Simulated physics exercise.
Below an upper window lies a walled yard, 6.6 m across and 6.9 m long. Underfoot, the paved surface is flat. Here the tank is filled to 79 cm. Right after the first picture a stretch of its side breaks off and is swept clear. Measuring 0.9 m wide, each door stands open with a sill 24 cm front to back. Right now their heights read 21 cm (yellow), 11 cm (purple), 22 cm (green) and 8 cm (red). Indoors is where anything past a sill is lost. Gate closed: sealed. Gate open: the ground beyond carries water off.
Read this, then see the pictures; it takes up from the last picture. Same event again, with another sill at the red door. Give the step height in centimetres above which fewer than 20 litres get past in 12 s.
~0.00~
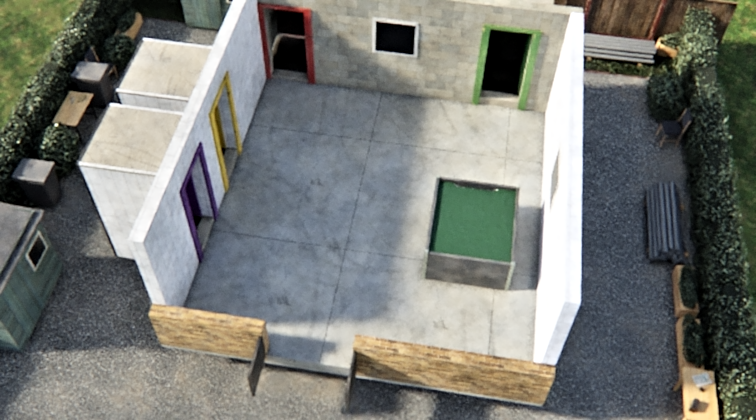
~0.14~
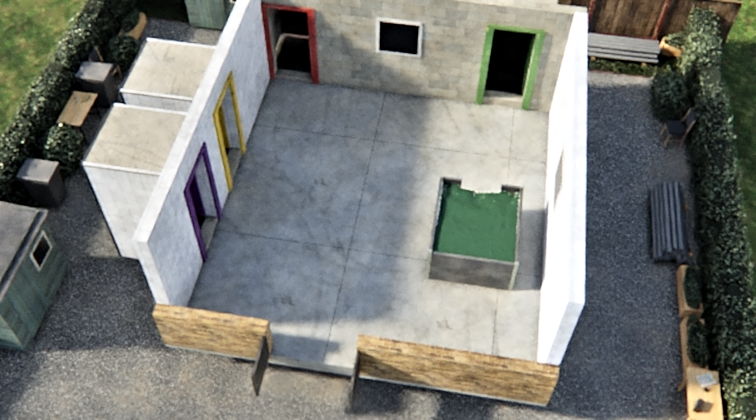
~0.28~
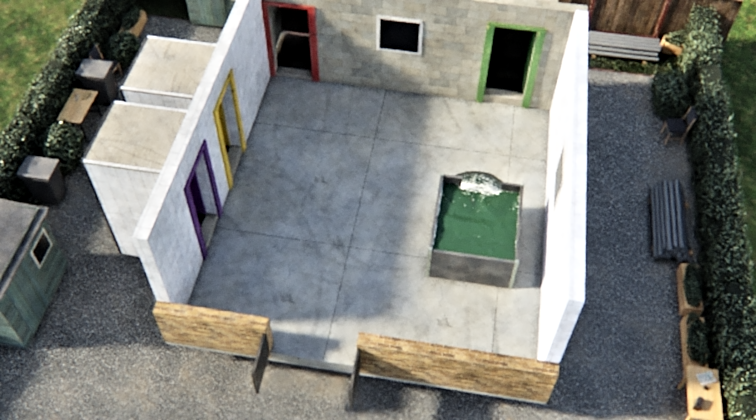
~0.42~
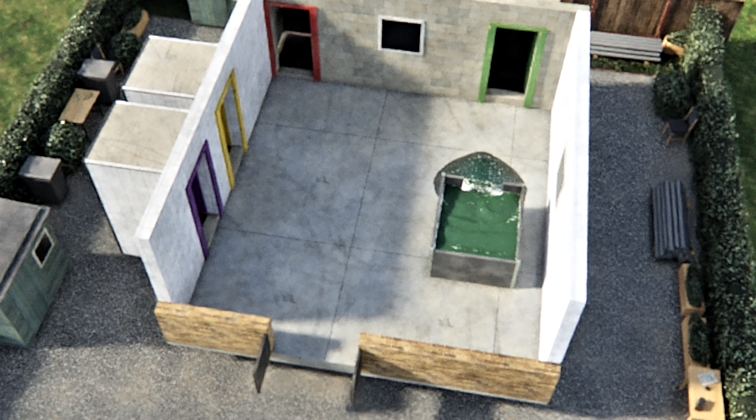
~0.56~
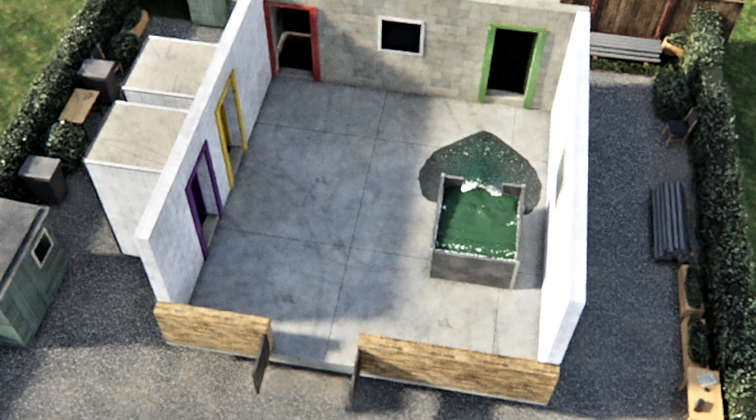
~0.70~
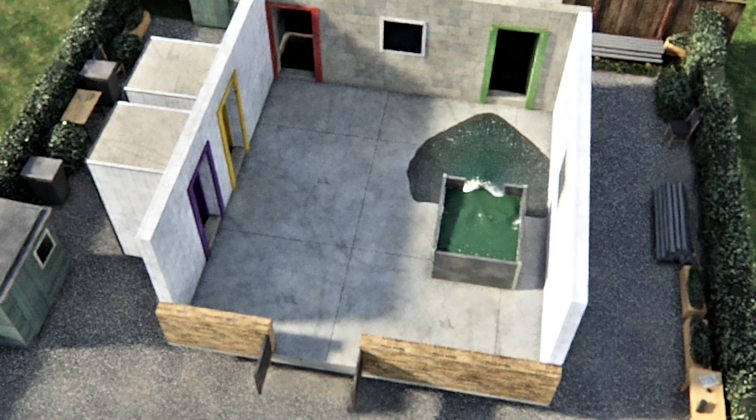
12 cm.
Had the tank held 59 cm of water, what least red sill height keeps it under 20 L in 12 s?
Then a height close to 7.5 cm.
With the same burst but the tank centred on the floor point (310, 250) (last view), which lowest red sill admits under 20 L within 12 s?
With that change, some 23 centimetres.
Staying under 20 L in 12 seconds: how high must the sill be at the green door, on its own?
At green, roughly 24 cm.
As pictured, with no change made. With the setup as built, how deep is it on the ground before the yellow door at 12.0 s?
About 5.5 centimetres deep.
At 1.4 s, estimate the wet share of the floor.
The wet part is about 25 per cent.
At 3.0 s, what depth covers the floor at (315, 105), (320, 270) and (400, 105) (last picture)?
Around 6 cm, 0 cm and 12 cm.
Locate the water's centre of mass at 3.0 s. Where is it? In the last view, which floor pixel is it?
The water is centred near (463, 174).
After 1.4 s water covers 25 % of the floor, deepest (43 cm) near (549, 112); it has not reached the red door.
After 3.0 s water covers 30 % of the floor, deepest (23 cm) near (483, 201); 6 cm at the red door, 0 litres in over its 8 cm sill.
After 12.0 s water covers 95 % of the floor, deepest (9 cm) near (183, 326); 8 cm at the red door, 64 litres in over its 8 cm sill.
At the red door as built, the water arrived by 2.4 s and peaked near 14 cm at 6.6 s.
Run again over the same 12 s with other heights there, 27 litres in over 11 cm, 13 litres over 13 cm. The limit of 20 litres is kept from about 12 cm up.
